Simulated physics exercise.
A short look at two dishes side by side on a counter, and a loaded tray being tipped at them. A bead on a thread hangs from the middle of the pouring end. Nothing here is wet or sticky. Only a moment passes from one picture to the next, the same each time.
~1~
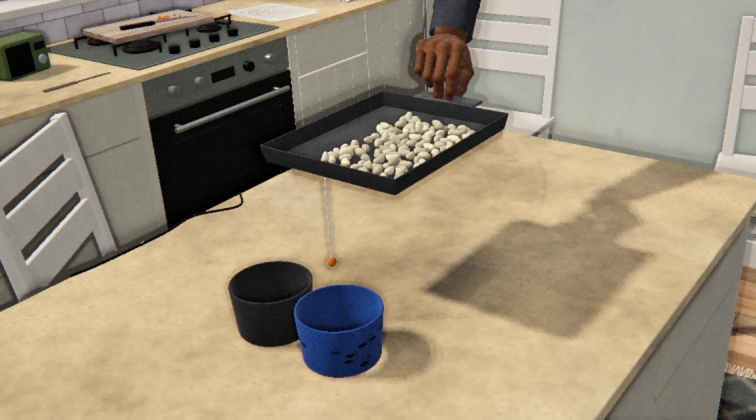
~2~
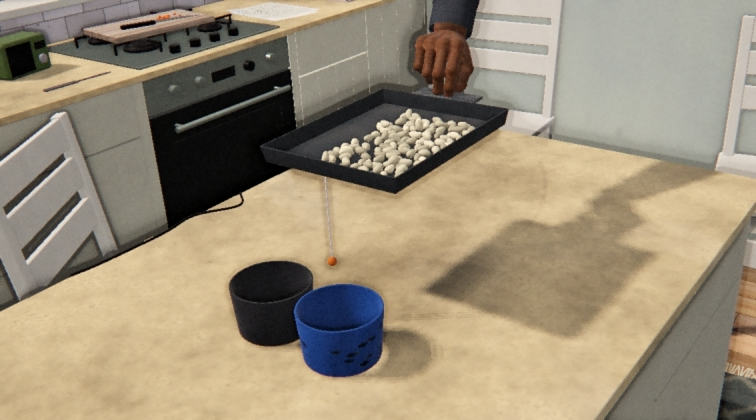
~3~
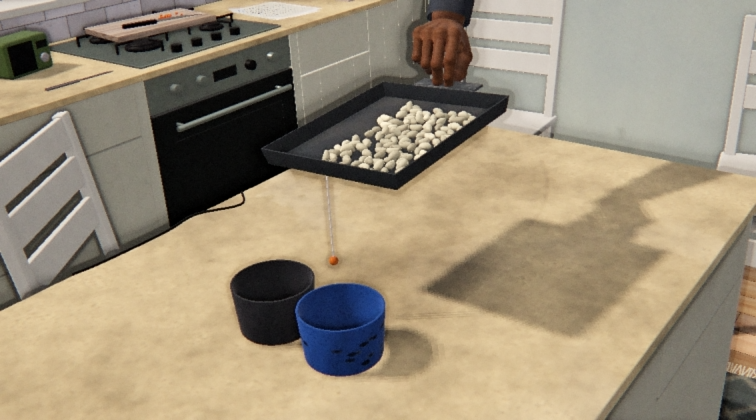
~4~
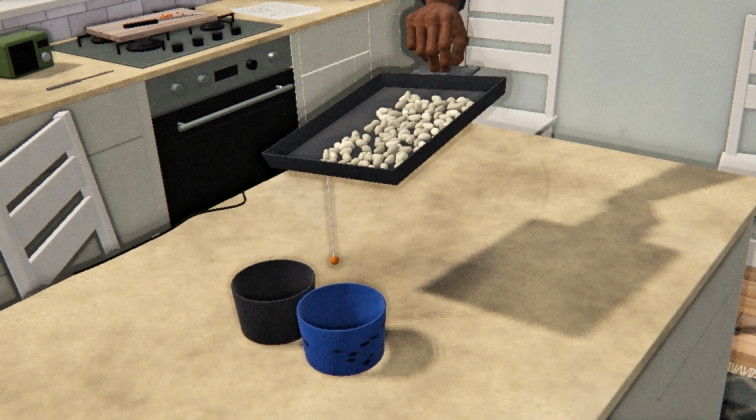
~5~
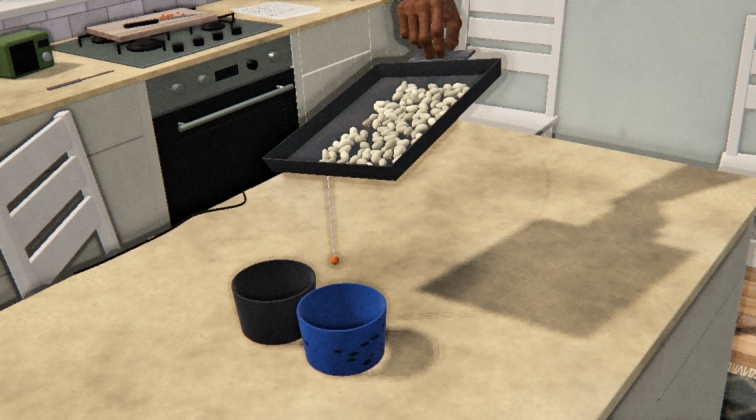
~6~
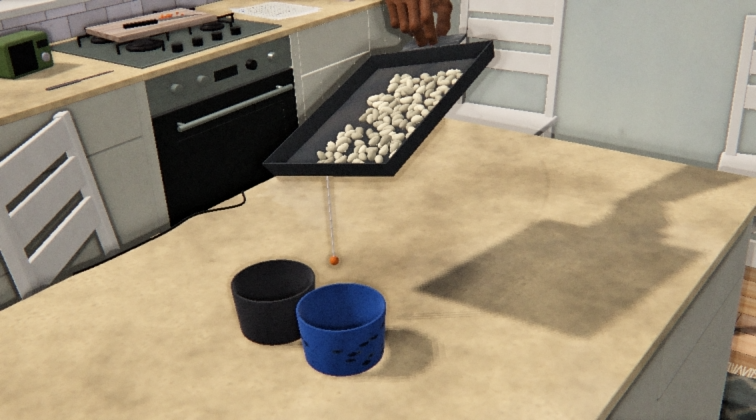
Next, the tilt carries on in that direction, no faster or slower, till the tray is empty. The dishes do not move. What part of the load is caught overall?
Together they catch under half.
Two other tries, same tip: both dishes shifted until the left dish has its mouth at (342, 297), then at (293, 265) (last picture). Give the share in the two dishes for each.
First some 0, then 70 per cent.
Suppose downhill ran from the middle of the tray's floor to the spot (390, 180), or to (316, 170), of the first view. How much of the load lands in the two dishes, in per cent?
Near 30 % and 80 %.
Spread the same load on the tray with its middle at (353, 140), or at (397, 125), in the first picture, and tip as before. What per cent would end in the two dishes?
About 20 and 20 per cent.
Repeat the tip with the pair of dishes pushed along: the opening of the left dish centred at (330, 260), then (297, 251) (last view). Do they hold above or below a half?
The first try: Under half. The second: Above a half.
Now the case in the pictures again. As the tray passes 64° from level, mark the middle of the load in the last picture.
Near (304, 151).
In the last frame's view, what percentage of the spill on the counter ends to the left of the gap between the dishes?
About 80 per cent.
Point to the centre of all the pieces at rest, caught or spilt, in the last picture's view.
At about (277, 291).
Soon, tray tipped steeply; nearly all on the tray; a small part in the air.
A while on, tray tipped past a quarter turn; about half on the tray; a small part in the left dish; about a third outside both; a small part in the air.
Towards the end, tray tipped past a quarter turn; about a quarter in the left dish; most outside both.
Finally, tray tipped past a quarter turn; none in the right dish; about a quarter in the left dish; most outside both.
